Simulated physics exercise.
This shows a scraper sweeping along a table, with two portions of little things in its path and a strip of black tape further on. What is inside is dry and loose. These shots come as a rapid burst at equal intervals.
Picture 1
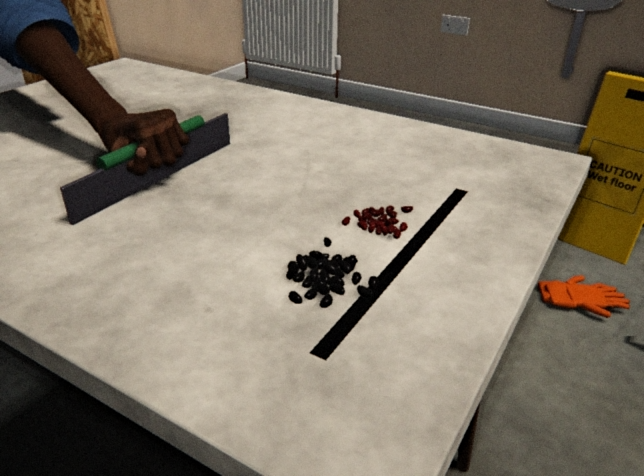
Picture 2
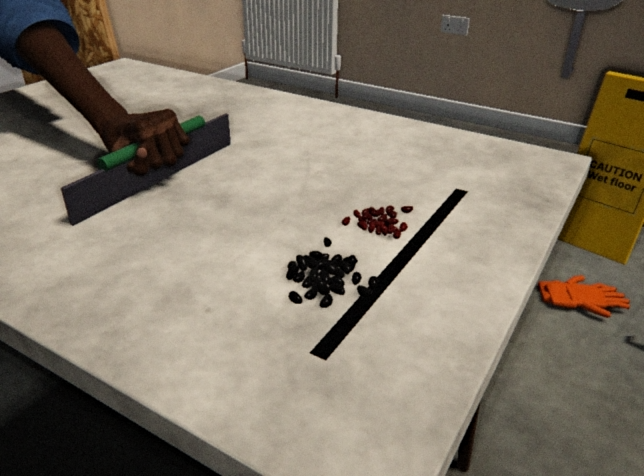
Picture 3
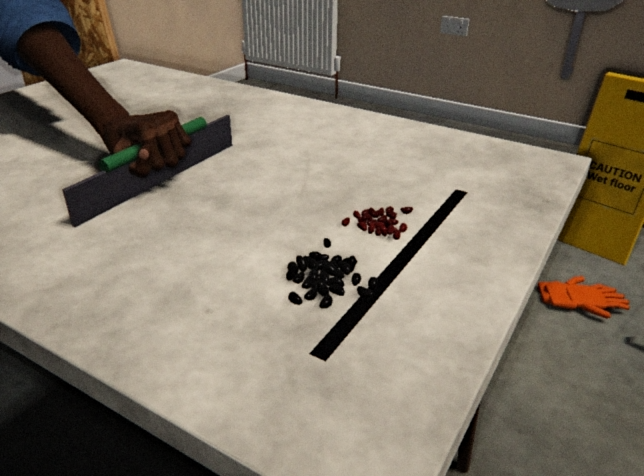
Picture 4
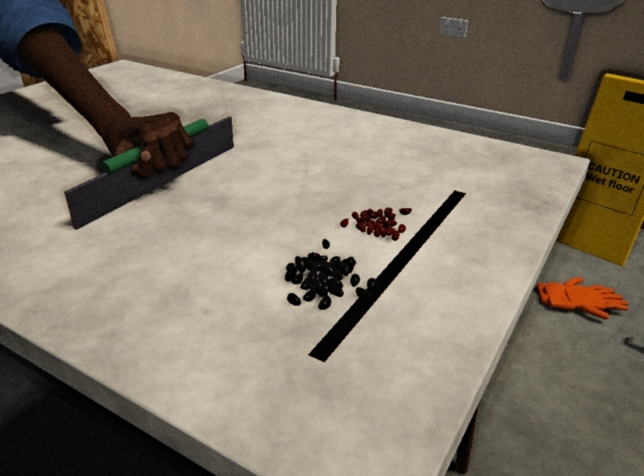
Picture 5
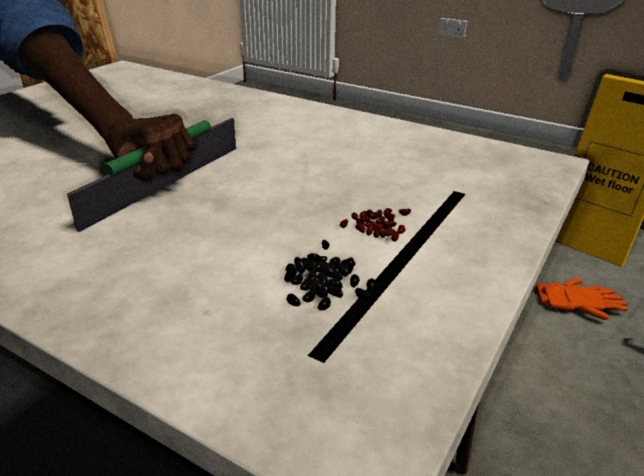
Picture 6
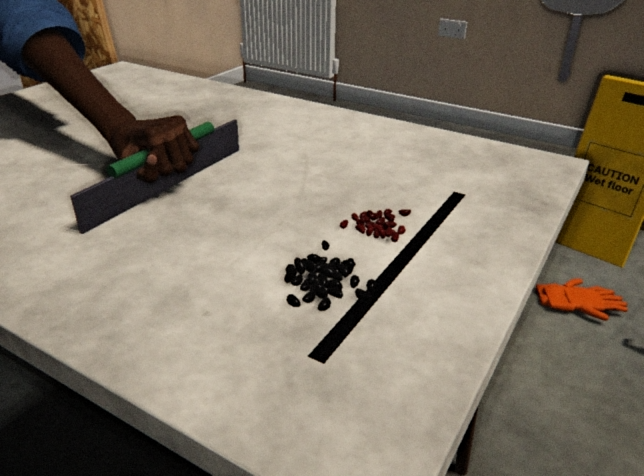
Dark hand gripping a green-handled scraper, barely shifting it across a pale table, with black beans, red beans and black tape lying still.
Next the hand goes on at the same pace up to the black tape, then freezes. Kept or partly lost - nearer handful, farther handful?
Nearer handful kept, farther handful kept.
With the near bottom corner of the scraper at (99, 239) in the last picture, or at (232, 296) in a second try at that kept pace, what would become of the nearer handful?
Place one, it doesn't fall at all; place two, it sheds some bits below.
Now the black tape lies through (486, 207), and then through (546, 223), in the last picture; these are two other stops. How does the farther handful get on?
Result 1: It is kept from falling; result 2: It sheds bits off the end.
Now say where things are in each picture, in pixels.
The first picture shows scraper at (80, 199), at rest; black tape at (457, 196), well back from the edge; edge at (523, 300); nearer handful at (325, 273), some black beans; farther handful at (383, 219), some kidney beans.
The second picture shows scraper at (80, 199); farther handful at (383, 219).
The third picture shows scraper at (82, 201); nearer handful at (324, 274).
The fourth picture shows scraper at (84, 203); farther handful at (381, 221).
The fifth picture shows scraper at (87, 205); nearer handful at (323, 276).
The sixth picture shows scraper at (90, 207); black tape at (455, 199); edge at (521, 303); nearer handful at (323, 277); farther handful at (381, 222).
Then, 1.80 s after the last picture, scraper still moving, near (277, 185); nearer handful all on the table, its front near (363, 296); farther handful all on the table, its front near (395, 238).
Then, 3.62 s after the last picture, scraper stopped at the black tape; nearer handful all on the table, its front near (432, 320); farther handful all on the table, its front near (470, 259).
At rest, scraper stopped at the black tape; nearer handful all on the table, its front near (432, 320); farther handful all on the table, its front near (470, 259).
